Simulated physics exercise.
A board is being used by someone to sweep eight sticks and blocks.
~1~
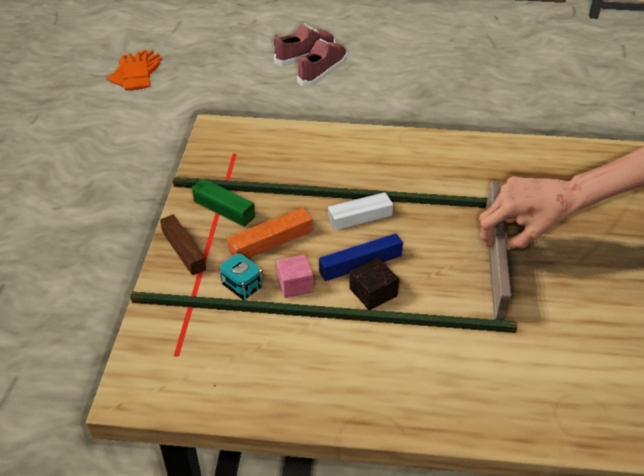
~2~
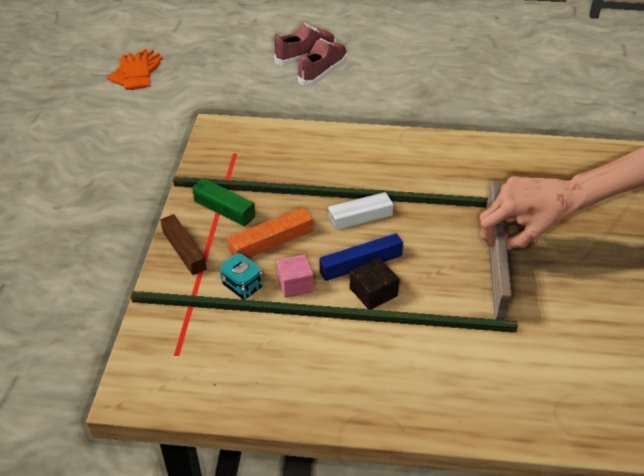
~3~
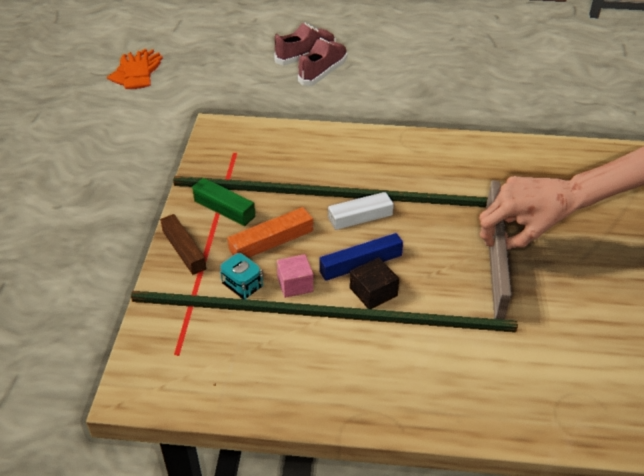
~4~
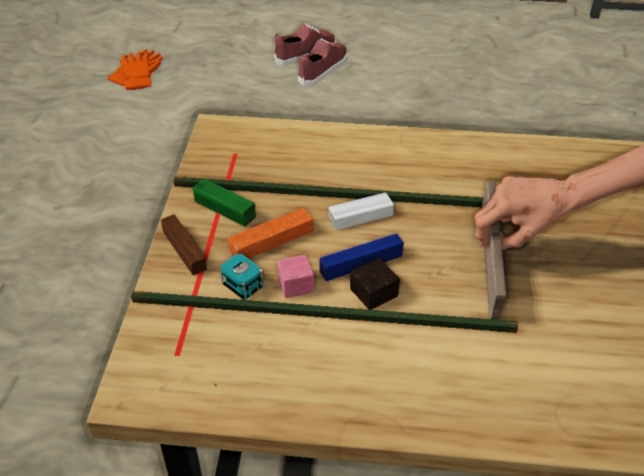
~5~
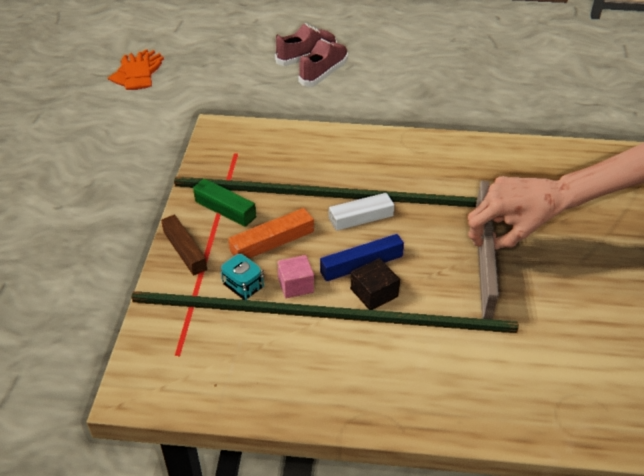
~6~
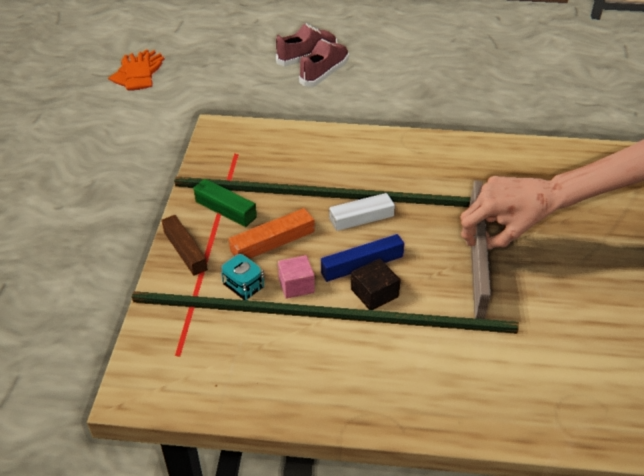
On a wooden table, a hand slides a board slightly left toward eight still blocks.
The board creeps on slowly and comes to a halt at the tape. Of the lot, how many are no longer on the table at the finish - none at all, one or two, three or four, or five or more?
By the finish, three or four are off it.
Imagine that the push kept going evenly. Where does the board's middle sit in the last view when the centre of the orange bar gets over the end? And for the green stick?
The middle sits near (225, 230) for the first and near (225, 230) for the other.
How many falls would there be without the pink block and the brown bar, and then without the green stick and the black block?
Going first to second: 2 and 1.
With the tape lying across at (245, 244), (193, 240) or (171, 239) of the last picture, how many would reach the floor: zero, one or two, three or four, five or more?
Taking the three tapes one at a time, the answers are just one or two, then more than four, then five or more.
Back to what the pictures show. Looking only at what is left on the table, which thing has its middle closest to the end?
The pink block finishes closest.
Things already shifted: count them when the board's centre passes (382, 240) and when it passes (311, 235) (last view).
Tally: 4; 7.
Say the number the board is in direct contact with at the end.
3 in contact.
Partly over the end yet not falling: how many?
The count is 1.
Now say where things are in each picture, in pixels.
The first frame shows brown bar (183, 244); green stick (223, 202); turquoise case (241, 276); board (497, 248); tape (209, 242).
The second frame shows green stick (224, 202); board (498, 248).
The third frame shows turquoise case (241, 276); orange bar (271, 234).
The fourth frame shows brown bar (183, 244); white stick (361, 211).
The fifth frame shows green stick (225, 203); blue stick (362, 257).
The sixth frame shows brown bar (184, 244); green stick (225, 203); turquoise case (243, 277); board (479, 247); tape (211, 242).
A little later, none off yet; brown bar at rest near (184, 244); green stick at rest near (225, 203); turquoise case at rest near (243, 277).
Next, none off yet; brown bar shifted a little near (163, 247); green stick moving near (221, 202); turquoise case shifted about its own width near (195, 277).
When it is over, the number that fall off is three or four; down, orange bar, turquoise case, green stick and brown bar.
